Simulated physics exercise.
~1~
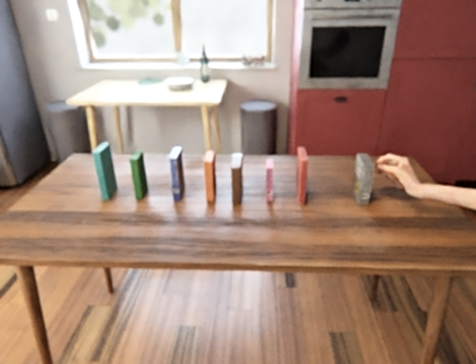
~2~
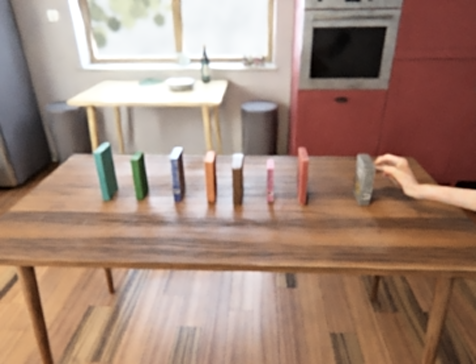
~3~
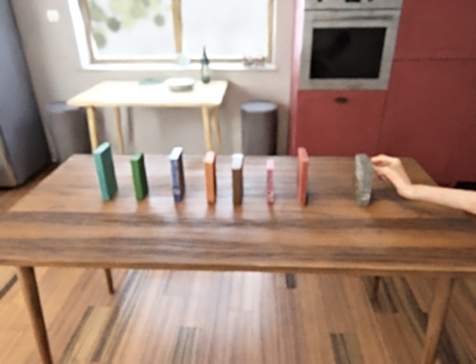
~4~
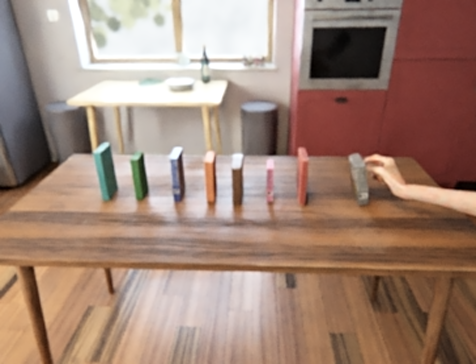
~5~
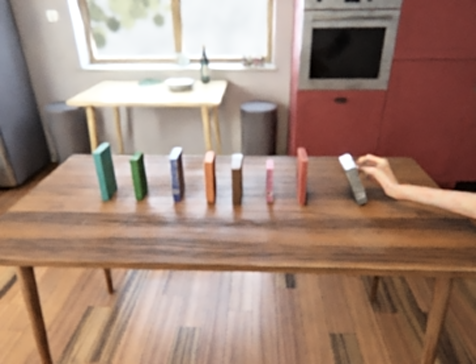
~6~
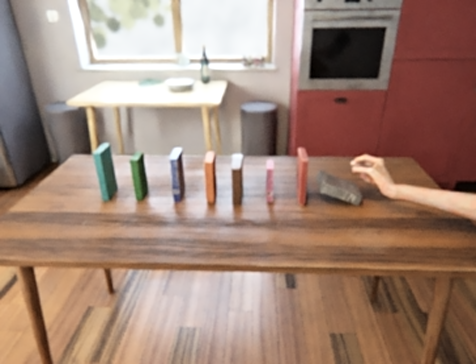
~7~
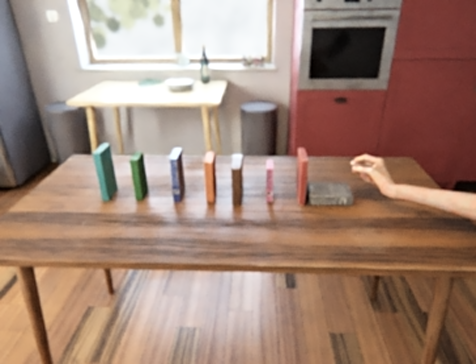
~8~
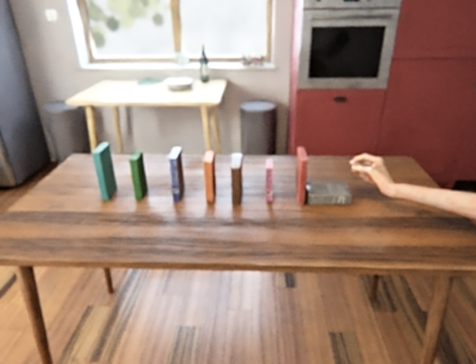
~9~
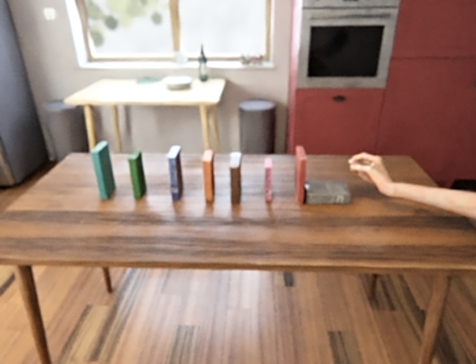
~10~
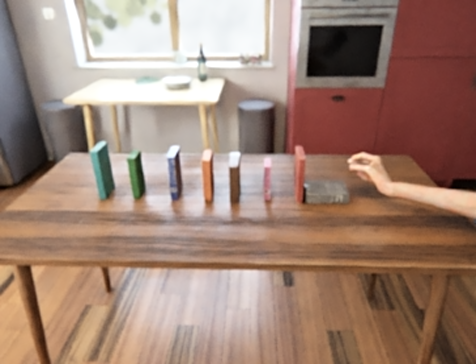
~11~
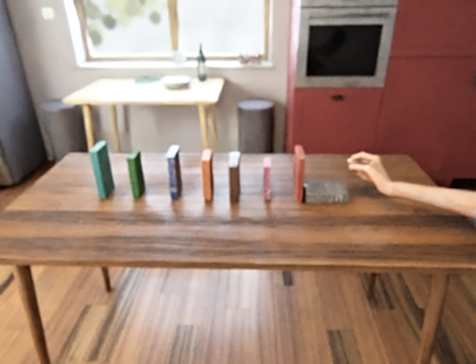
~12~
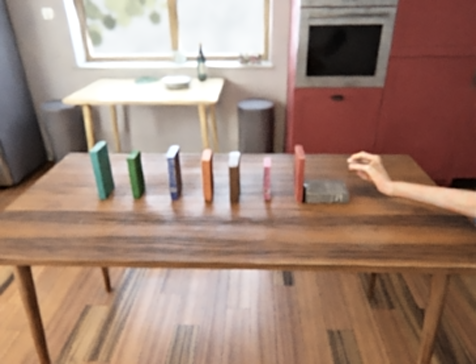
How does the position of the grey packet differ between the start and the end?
At the start the grey packet stands upright near the hand. By the end it lies on its side on the table, next to the red block.
A hand tips a grey packet left, and it falls beside the standing row.
